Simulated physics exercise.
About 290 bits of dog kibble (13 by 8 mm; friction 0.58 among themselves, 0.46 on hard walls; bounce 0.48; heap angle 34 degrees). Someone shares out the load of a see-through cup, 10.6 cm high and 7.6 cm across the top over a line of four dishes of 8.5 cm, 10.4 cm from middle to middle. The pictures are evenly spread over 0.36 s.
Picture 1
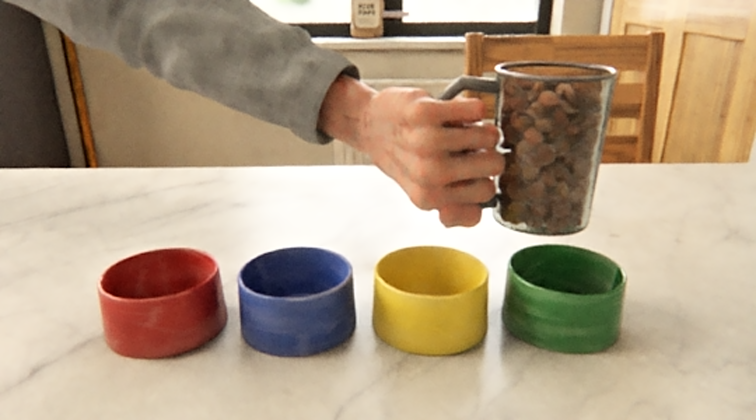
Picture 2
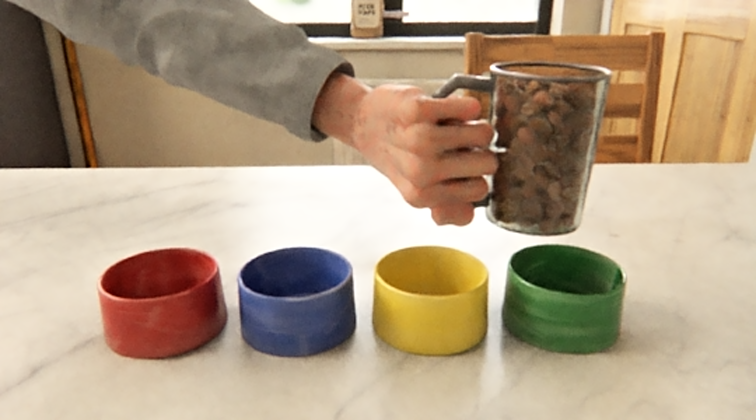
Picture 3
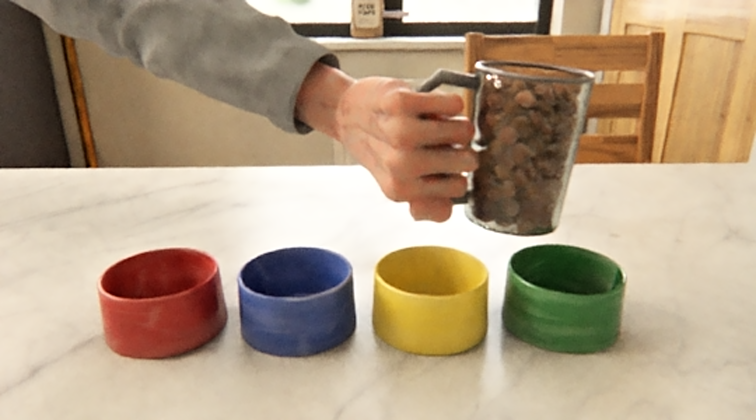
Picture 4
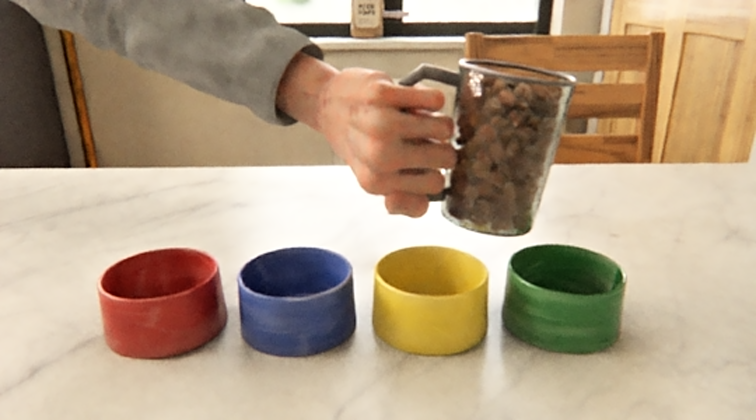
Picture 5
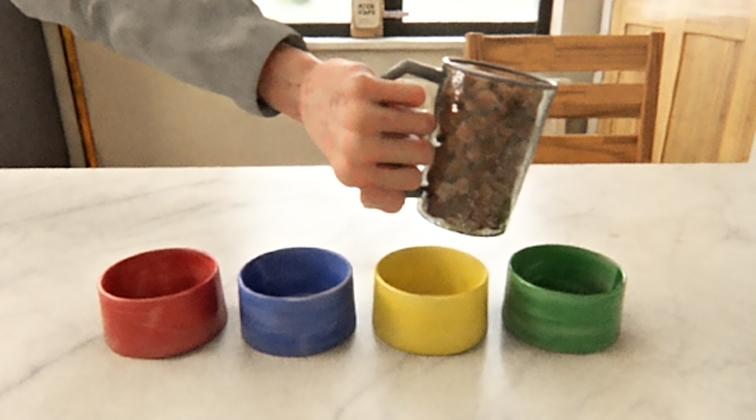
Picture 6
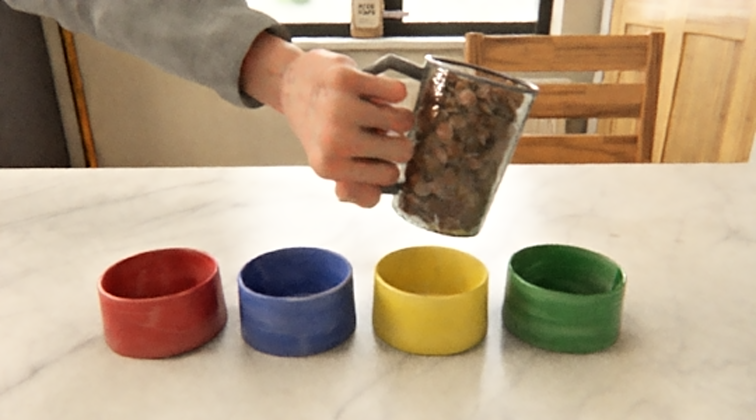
On a pale marble-topped table near a window, a hand in a grey sleeve holds a clear cup full of small brown pieces above a green dish, beside yellow, blue and red ones. The hand moves the cup left toward the yellow dish, gradually tilting its rim slightly to the right.
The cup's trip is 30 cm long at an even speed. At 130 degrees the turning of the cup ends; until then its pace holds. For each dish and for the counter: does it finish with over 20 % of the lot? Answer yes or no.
Red dish: Yes; blue dish: No; green dish: No; yellow dish: No; on the counter: Yes.
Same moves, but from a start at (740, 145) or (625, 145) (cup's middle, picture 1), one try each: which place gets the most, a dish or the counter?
Most goes to: Yellow; blue.
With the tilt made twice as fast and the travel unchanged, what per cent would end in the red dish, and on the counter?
Red 30, counter 30.
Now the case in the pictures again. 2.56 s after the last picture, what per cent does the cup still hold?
Roughly 0 per cent.
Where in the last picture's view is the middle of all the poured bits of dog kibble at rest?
Around (219, 311).
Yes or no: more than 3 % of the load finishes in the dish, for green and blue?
Green no, blue yes.
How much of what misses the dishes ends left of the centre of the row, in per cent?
About 100 per cent.
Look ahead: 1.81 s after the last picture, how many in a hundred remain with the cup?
Some 85 per cent of the load.
Then, 1.09 s after the last picture, tilt 68 degrees; cup holds 100 %.
Then, 1.81 s after the last picture, tilt 104 degrees; cup holds 85 %, blue 5 %.
Then, 2.56 s after the last picture, tilt 130 degrees; cup holds 0 %, red 40 %, blue 10 %.
In the end, red 40 %, blue 10 %, green 0 %, yellow 0 %, counter 50 %.
